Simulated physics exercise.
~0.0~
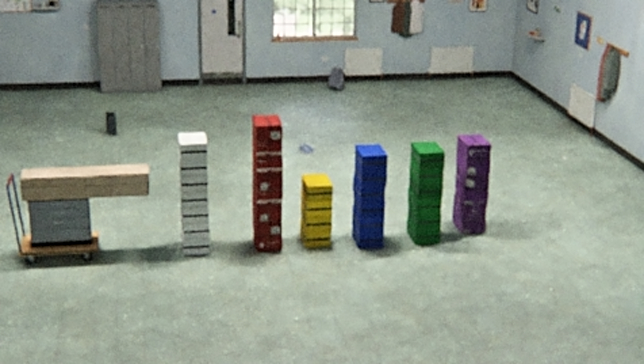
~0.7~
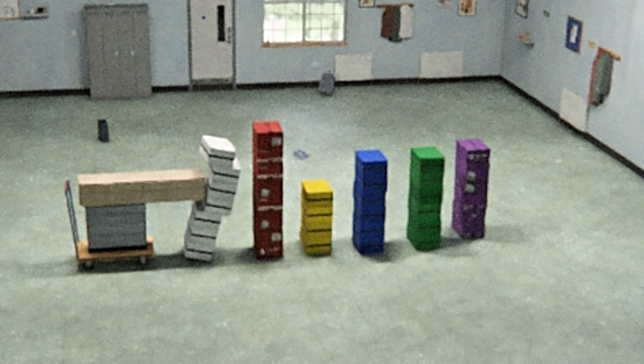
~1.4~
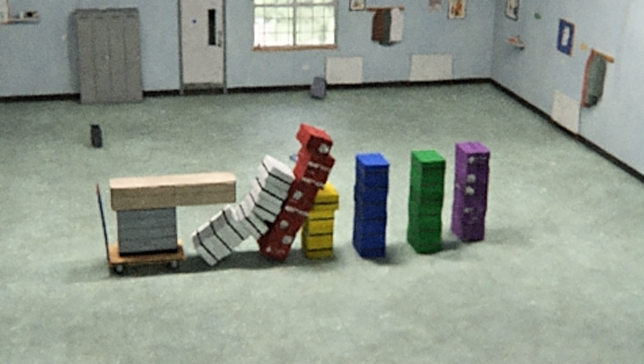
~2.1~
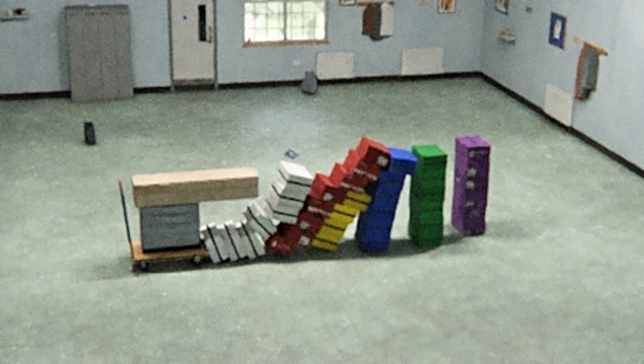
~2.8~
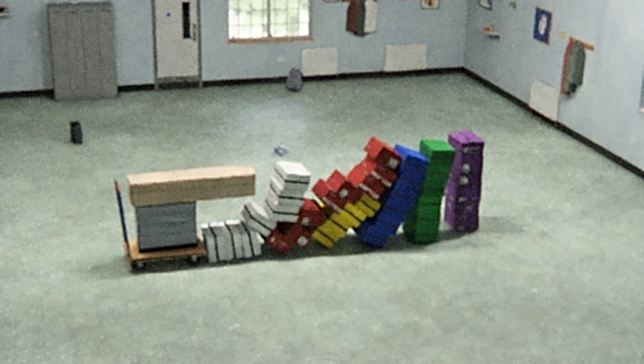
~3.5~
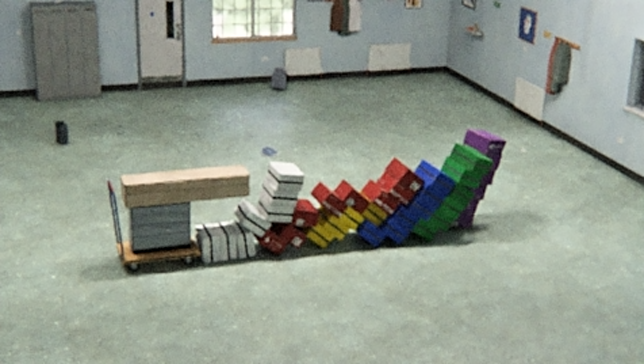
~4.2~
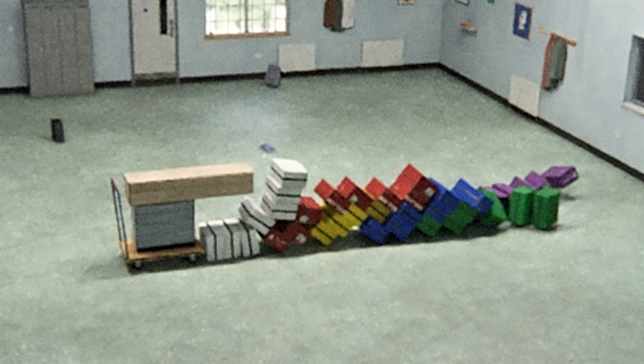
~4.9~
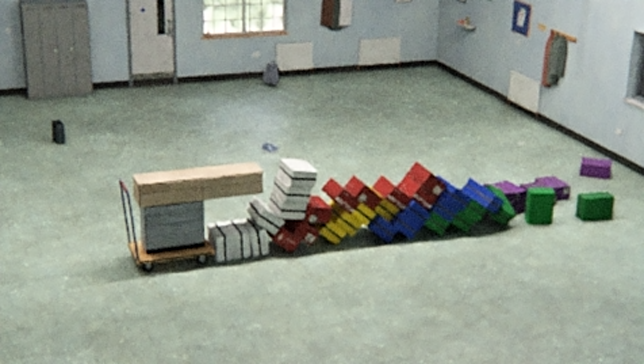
Six columns of stacked cartons, white, red, yellow, blue, green and purple from left to right, stand in a row on the pale green floor of a large hall, seen from slightly above. A trolley carrying a long, jutting case rolls in from the left and strikes the white column, which buckles and falls against the red one. The red tips over the short yellow column and into the blue, and the lean passes on to the green and purple. The trolley stops against the white cartons. The columns end in a slanting, overlapping heap, with green and purple cartons scattered at the right.
